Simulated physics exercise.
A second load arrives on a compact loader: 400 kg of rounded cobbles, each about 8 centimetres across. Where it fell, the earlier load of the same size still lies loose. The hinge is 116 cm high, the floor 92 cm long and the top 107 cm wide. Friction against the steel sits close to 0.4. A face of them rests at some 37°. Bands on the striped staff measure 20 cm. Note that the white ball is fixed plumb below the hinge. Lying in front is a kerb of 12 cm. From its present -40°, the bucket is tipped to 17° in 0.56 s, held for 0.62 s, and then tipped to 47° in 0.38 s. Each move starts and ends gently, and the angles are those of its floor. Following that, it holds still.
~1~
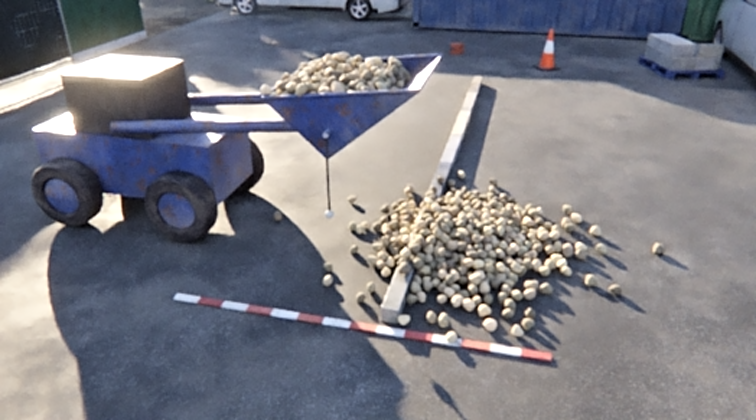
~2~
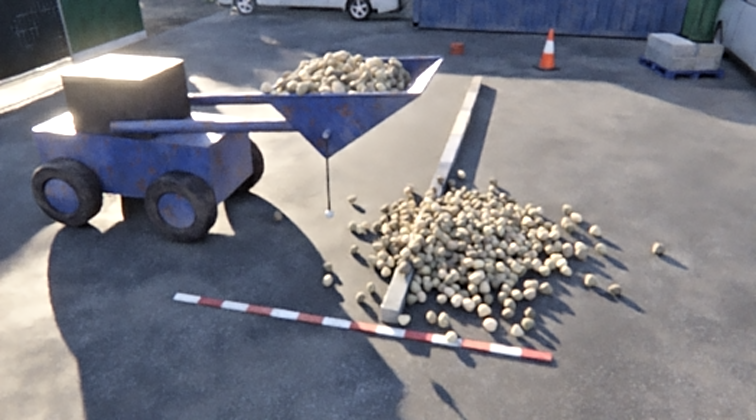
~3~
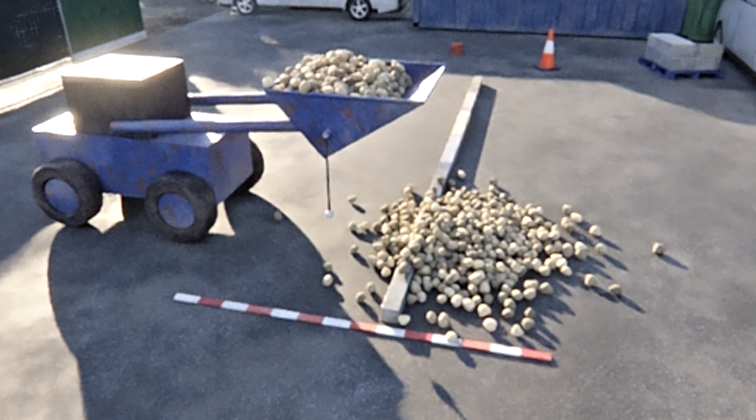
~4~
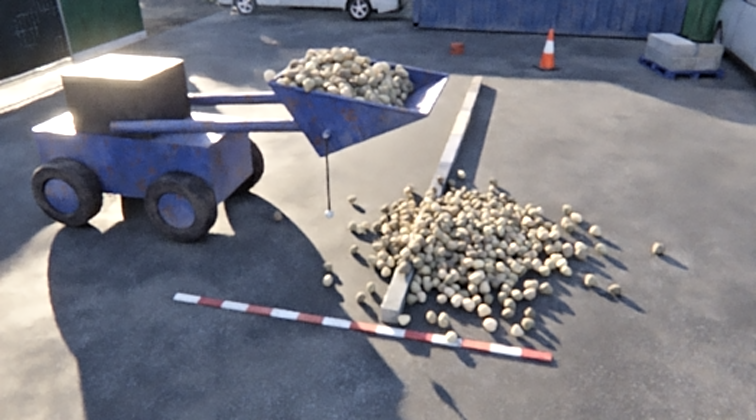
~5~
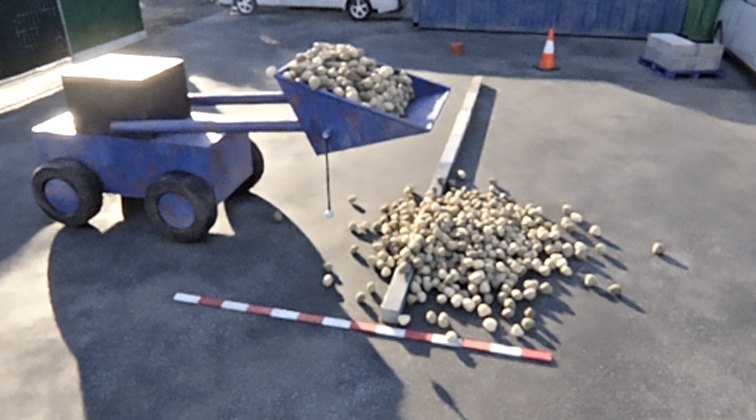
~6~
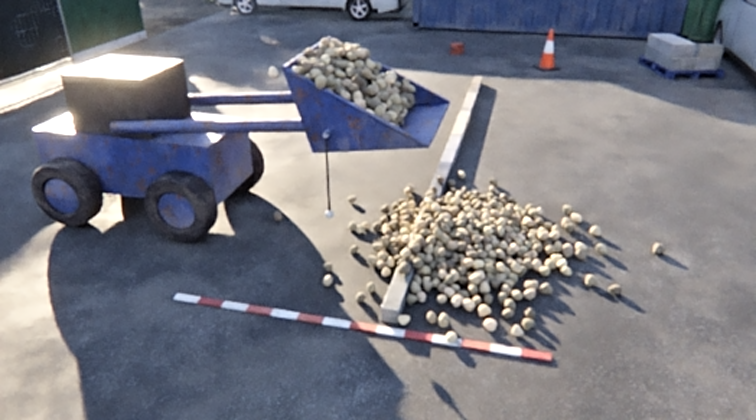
A blue loader stands still and tilts its stone-filled bucket forward, lowering the right-hand lip.
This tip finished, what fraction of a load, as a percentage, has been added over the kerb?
About 66 per cent of a load.
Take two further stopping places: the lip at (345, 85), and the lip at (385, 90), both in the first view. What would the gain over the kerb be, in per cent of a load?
First place: Roughly 10 %; second place: Roughly 40 %.
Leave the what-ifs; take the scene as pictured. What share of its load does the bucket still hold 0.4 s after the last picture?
Roughly 100 per cent is still inside.
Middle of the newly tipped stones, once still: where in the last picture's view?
They come to rest centred about (446, 228).
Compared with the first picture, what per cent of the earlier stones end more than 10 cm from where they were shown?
Around 10 in a hundred.
Then, 0.1 s after the last picture the floor is at 8°; in per cent of one load, 100 in the bucket, 18 on this side of the kerb, 83 over the kerb; the foremost stones are at (600, 251).
Then, 0.4 s after the last picture the floor is at 17°; in per cent of one load, 98 in the bucket, 19 on this side of the kerb, 84 over the kerb; the foremost stones are at (600, 251).
Then, 1.7 s after the last picture the floor is at 47°; in per cent of one load, 2 in the bucket, 54 on this side of the kerb, 145 over the kerb; the foremost stones are at (607, 270).
Then, 4.3 s after the last picture the floor is at 47°; in per cent of one load, 0 in the bucket, 52 on this side of the kerb, 148 over the kerb; the foremost stones are at (609, 271). Net gain over the kerb, 66.
